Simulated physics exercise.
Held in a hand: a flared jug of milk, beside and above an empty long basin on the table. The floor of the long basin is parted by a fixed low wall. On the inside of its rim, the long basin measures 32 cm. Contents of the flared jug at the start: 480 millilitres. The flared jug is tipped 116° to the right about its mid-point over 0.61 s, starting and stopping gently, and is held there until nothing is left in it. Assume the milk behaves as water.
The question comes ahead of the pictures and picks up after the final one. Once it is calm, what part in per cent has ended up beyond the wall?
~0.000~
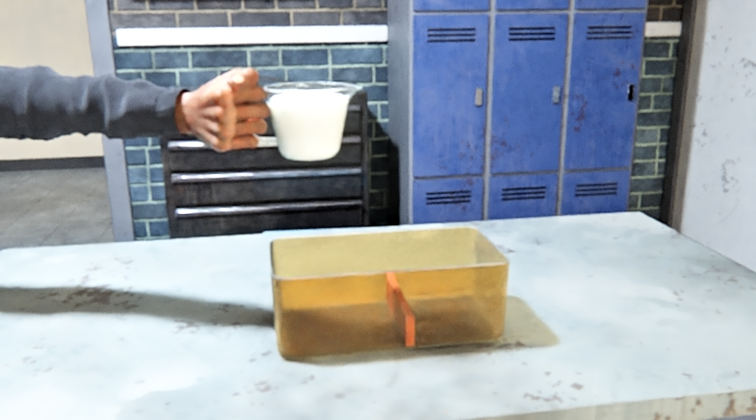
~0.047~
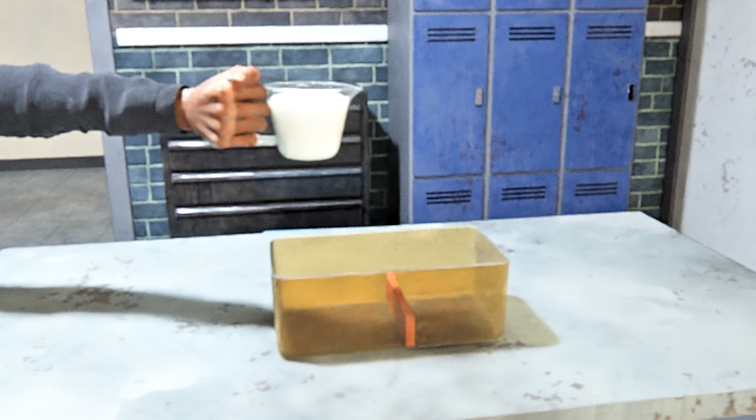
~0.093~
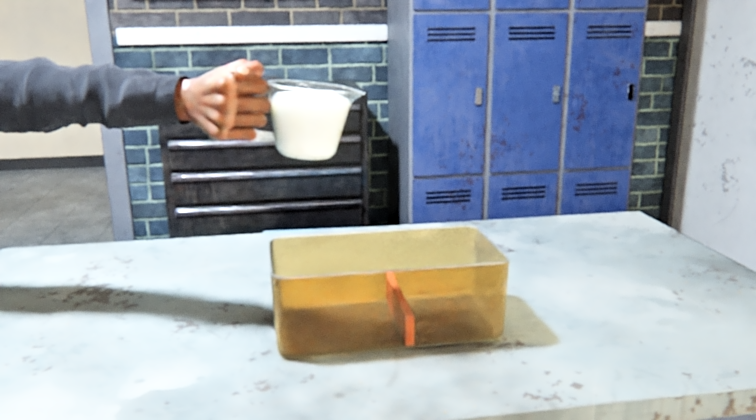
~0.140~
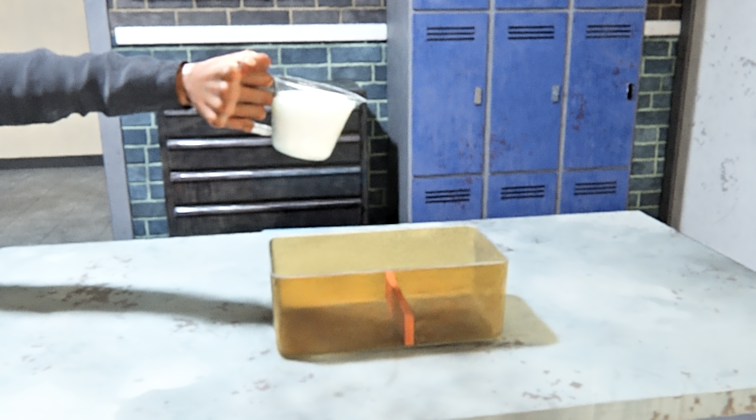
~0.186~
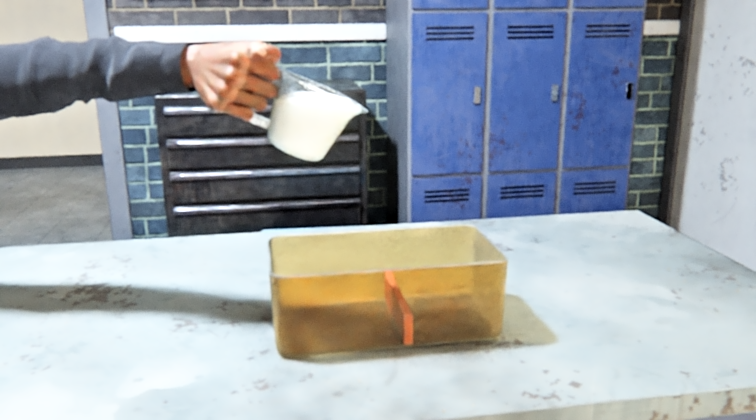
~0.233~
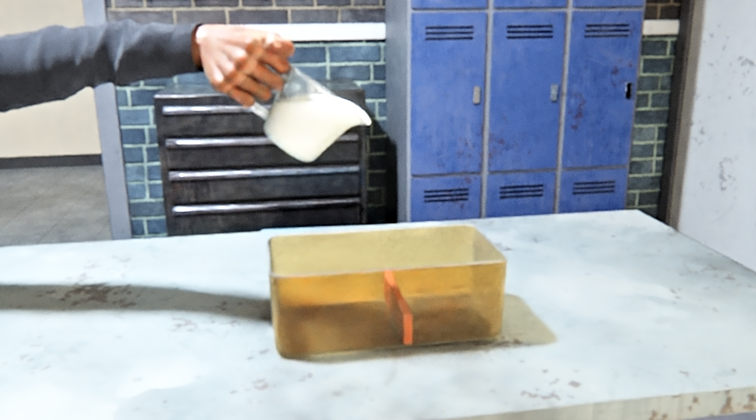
About 43 per cent ends up there.
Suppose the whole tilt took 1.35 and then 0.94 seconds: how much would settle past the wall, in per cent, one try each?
I'd expect close to 70 per cent and then close to 65 per cent.
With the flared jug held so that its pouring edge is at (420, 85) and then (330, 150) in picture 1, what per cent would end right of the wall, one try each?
The first try gives 75 percent and the second 5 percent.
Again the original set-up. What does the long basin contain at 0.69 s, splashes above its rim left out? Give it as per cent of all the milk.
It works out near 90 per cent.
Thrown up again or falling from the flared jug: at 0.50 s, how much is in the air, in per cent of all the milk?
Near 44 per cent of it all.
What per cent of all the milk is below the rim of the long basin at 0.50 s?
Near 32 in a hundred.
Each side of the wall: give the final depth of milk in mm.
Left part about 8 mm deep, right part about 10 mm deep.
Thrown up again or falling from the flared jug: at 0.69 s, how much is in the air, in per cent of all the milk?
Airborne fraction: Approx. 10 %.
By 0.50 s the tilt is 106° and 24 per cent is still to pour, 2 is left of the wall and 30 right of it.
By 0.69 s the tilt is 116° and 0 per cent is still to pour, 49 is left of the wall and 41 right of it.
By 0.89 s the tilt is 116° and 0 per cent is still to pour, 51 is left of the wall and 43 right of it.
By 1.11 s the tilt is 116° and 0 per cent is still to pour, 52 is left of the wall and 43 right of it.
At rest 52 per cent lies left of the wall, 43 right of it and 4 outside.
